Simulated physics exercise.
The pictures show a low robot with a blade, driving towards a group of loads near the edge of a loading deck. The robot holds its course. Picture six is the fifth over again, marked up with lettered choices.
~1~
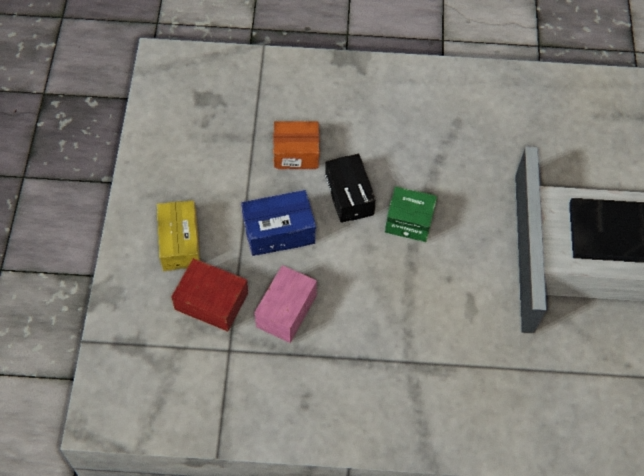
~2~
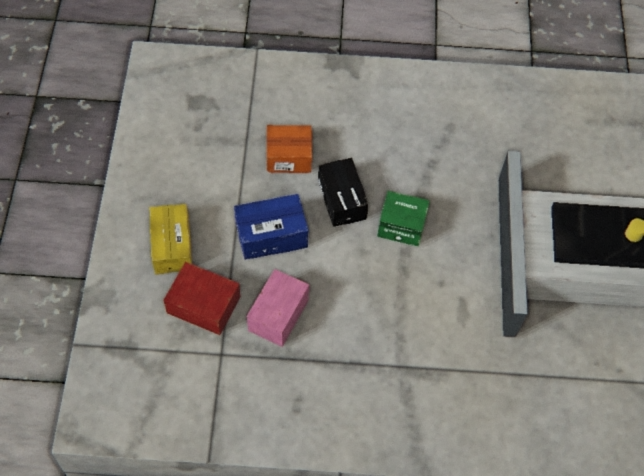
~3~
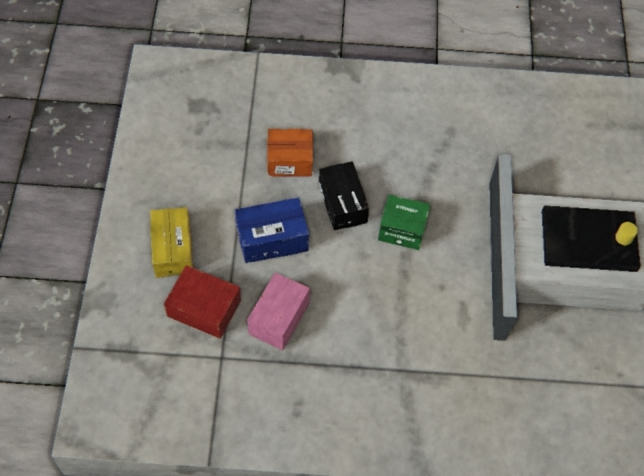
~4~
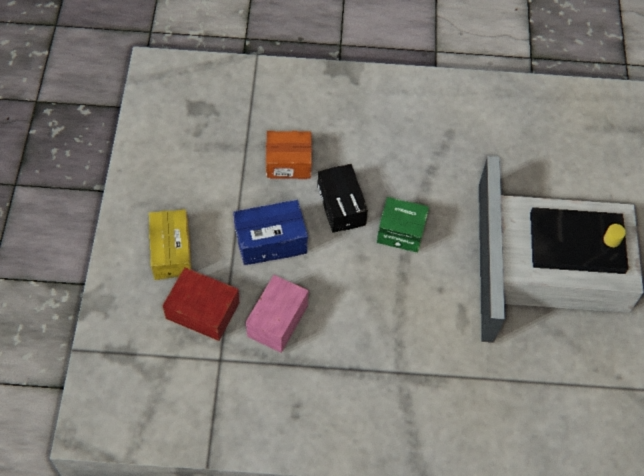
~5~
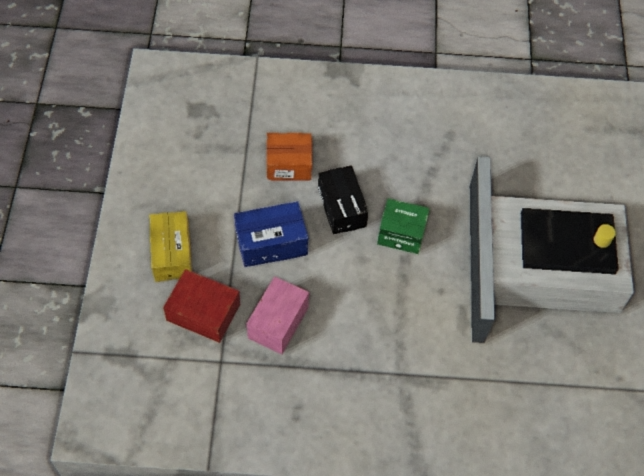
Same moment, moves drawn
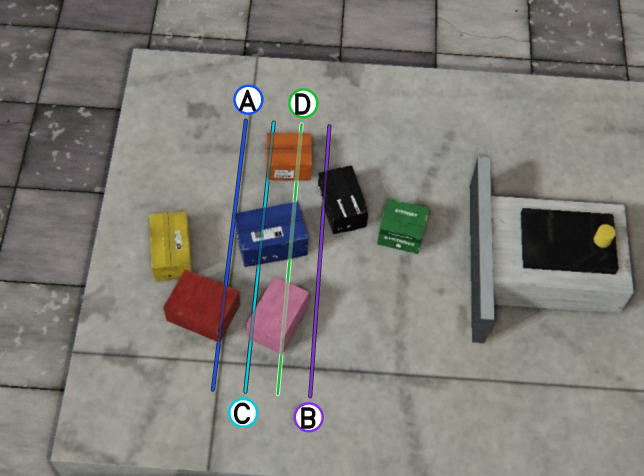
A low robot with an upright blade on its front crept steadily left across a pale grey deck, while the seven colourful boxes clustered ahead of it stayed where they were, untouched.
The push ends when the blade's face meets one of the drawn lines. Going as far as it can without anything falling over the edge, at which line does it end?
Line A.
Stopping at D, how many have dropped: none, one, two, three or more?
By then, none.
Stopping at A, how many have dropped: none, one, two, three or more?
By then, none.
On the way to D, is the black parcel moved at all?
By then, yes.
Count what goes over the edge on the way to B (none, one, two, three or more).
In all, none.
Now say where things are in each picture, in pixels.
Green box (410, 215); robot (611, 229); pink crate (286, 304), in the first frame.
Robot (593, 234); red crate (203, 298), in the second frame.
Robot (583, 237); yellow parcel (172, 243), in the third frame.
Robot (571, 239); green box (402, 225), in the fourth frame.
Robot (562, 239); black parcel (342, 200); red crate (203, 306); orange parcel (290, 157), in the fifth frame.
On the marked copy, A at (231, 245); B at (321, 251); C at (261, 247); D at (291, 249).
With A. Early on, robot (469, 233); black parcel (327, 198); green box (363, 225).
Further on, robot (378, 227); blue parcel (220, 238); orange parcel (282, 153).
At the end, robot (310, 222); yellow parcel (106, 261); blue parcel (157, 242); nothing has fallen.
As for the rest, B is safe but short; C is safe but short; D is safe but short.
